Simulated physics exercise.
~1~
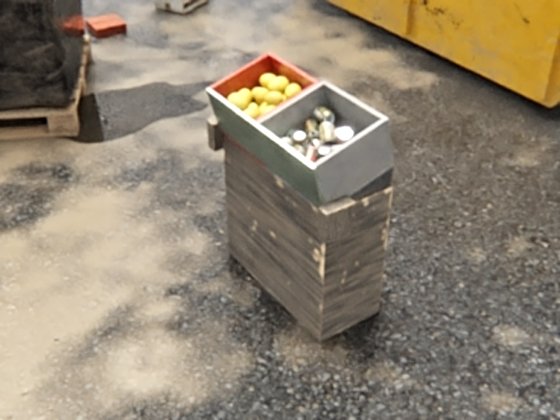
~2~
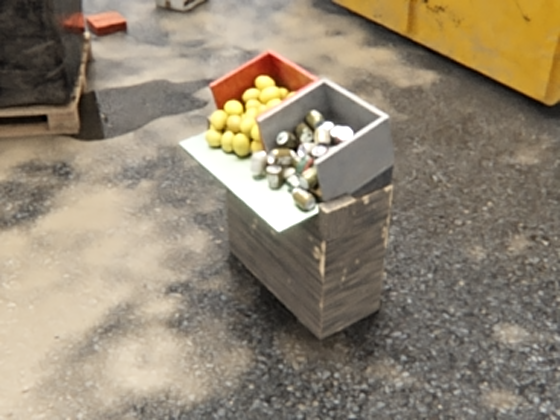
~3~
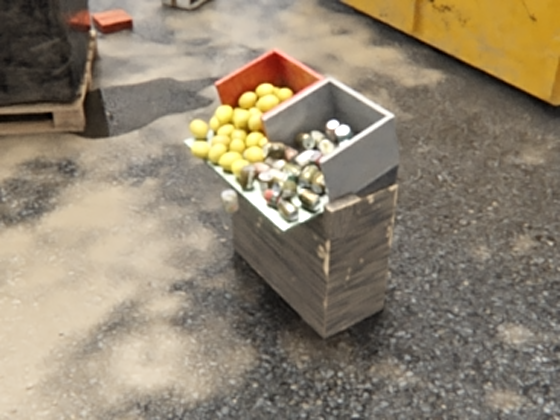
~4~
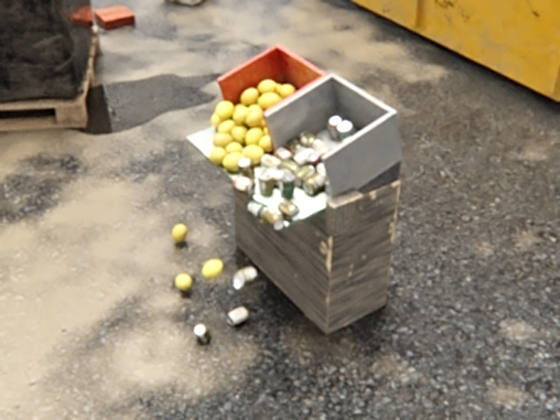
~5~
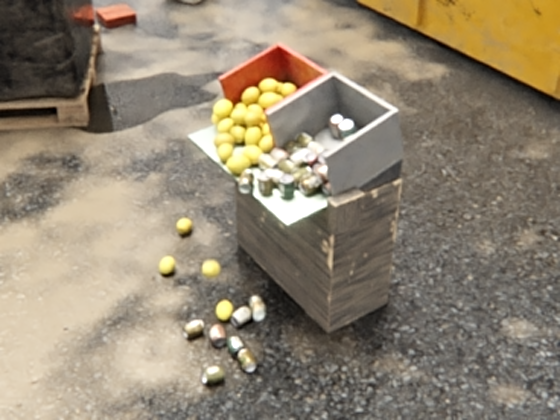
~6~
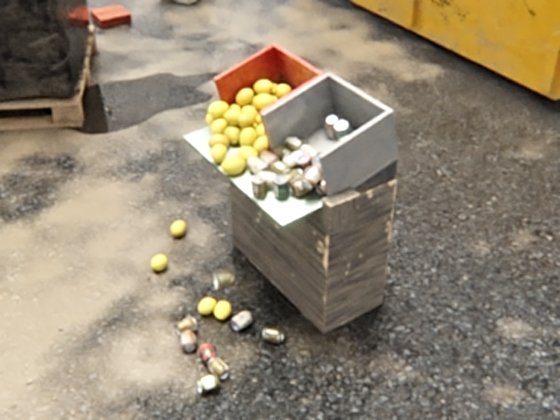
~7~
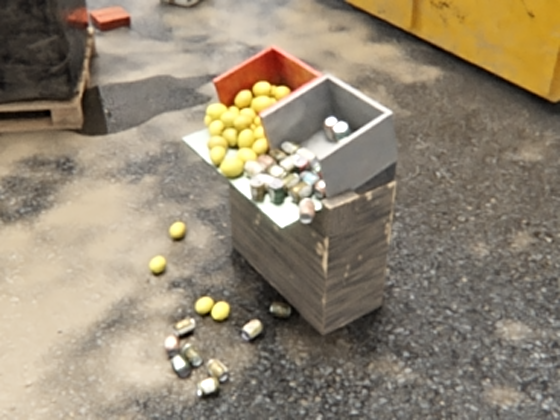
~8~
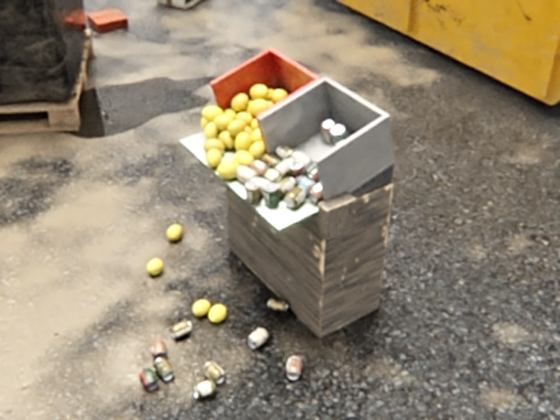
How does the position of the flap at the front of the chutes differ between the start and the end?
At the start the flap stood up at a lean, closing off the front of the chutes. By the end it had swung down and lay on its side like a shelf, with lemons and cans resting on it.
